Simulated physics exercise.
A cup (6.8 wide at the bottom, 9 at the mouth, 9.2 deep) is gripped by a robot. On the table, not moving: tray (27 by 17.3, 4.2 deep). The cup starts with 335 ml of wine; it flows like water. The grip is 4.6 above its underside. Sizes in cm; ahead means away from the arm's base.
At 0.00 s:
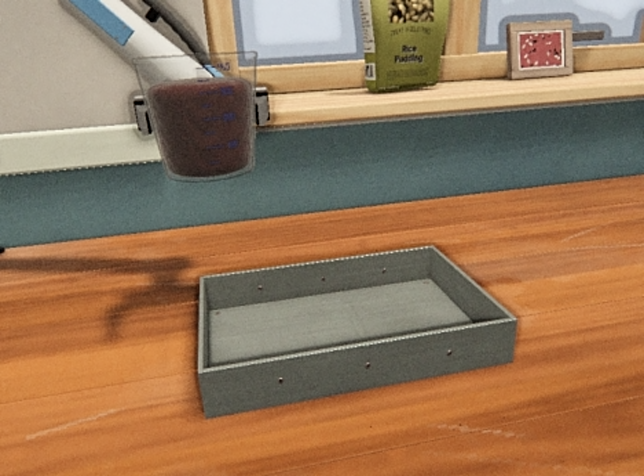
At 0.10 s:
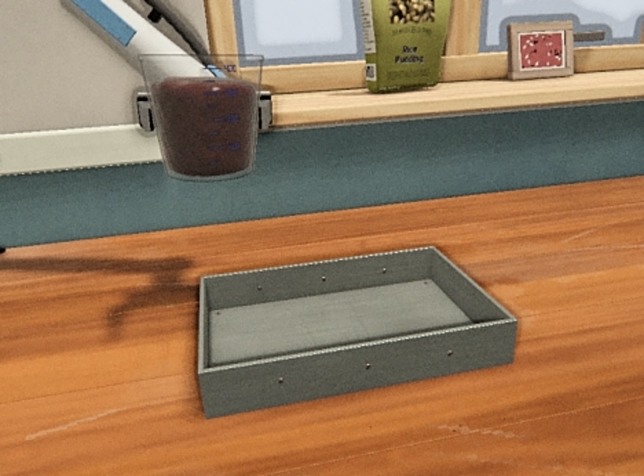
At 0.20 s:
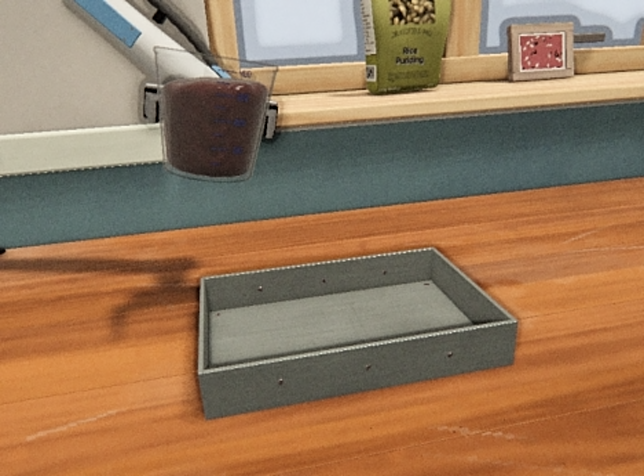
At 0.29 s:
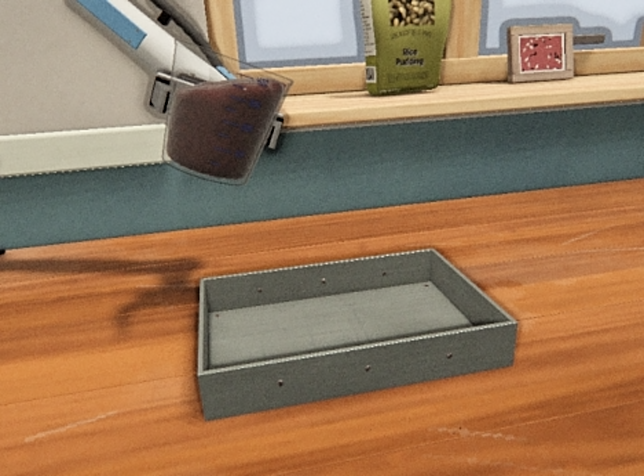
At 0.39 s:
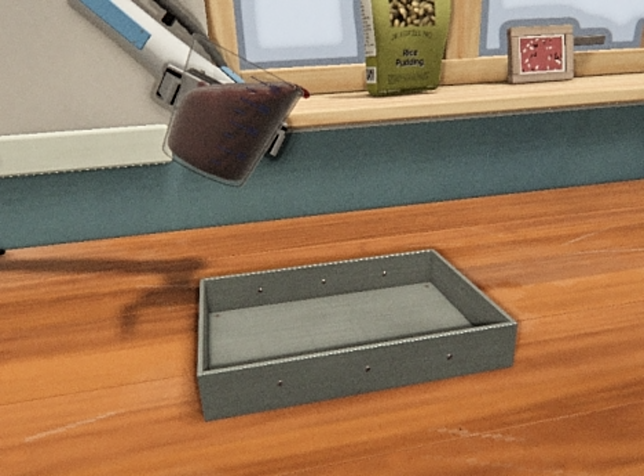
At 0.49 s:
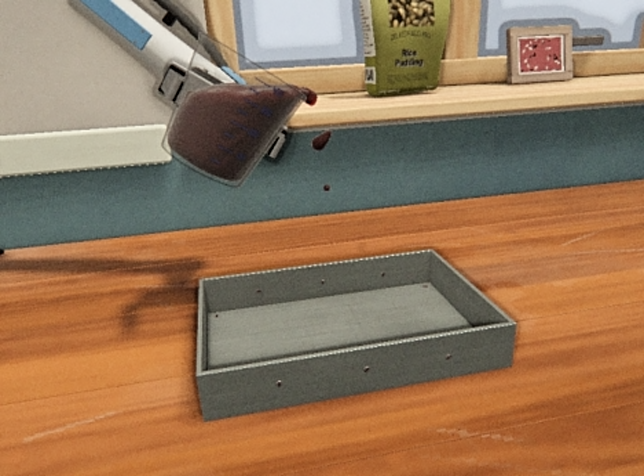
Robot gripper tilting a clear cup of dark wine rightward above a gray tray, the first drops leaving the rim.
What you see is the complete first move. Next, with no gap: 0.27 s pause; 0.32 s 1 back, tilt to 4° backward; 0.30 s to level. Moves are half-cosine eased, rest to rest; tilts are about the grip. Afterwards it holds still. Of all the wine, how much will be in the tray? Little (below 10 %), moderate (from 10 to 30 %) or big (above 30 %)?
In the tray the share is little, below 10 %.
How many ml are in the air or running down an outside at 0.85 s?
Some 5 ml.
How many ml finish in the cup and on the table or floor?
About 320, 0 ml.
By 0.85 s, tilted 28° forward, liquid up to 25 above the table; 315 ml in the cup, 10 ml in the tray, 5 ml in the air or running down outside.
By 1.20 s, tilted 3° backward, liquid up to 26 above the table; 315 ml in the cup, 15 ml in the tray.
By 1.58 s, level, liquid up to 26 above the table; 315 ml in the cup, 15 ml in the tray.
By 2.38 s, level, liquid up to 26 above the table; 315 ml in the cup, 15 ml in the tray.
Final state, 315 ml in the cup, 15 ml in the tray. That is 5 % in the tray.
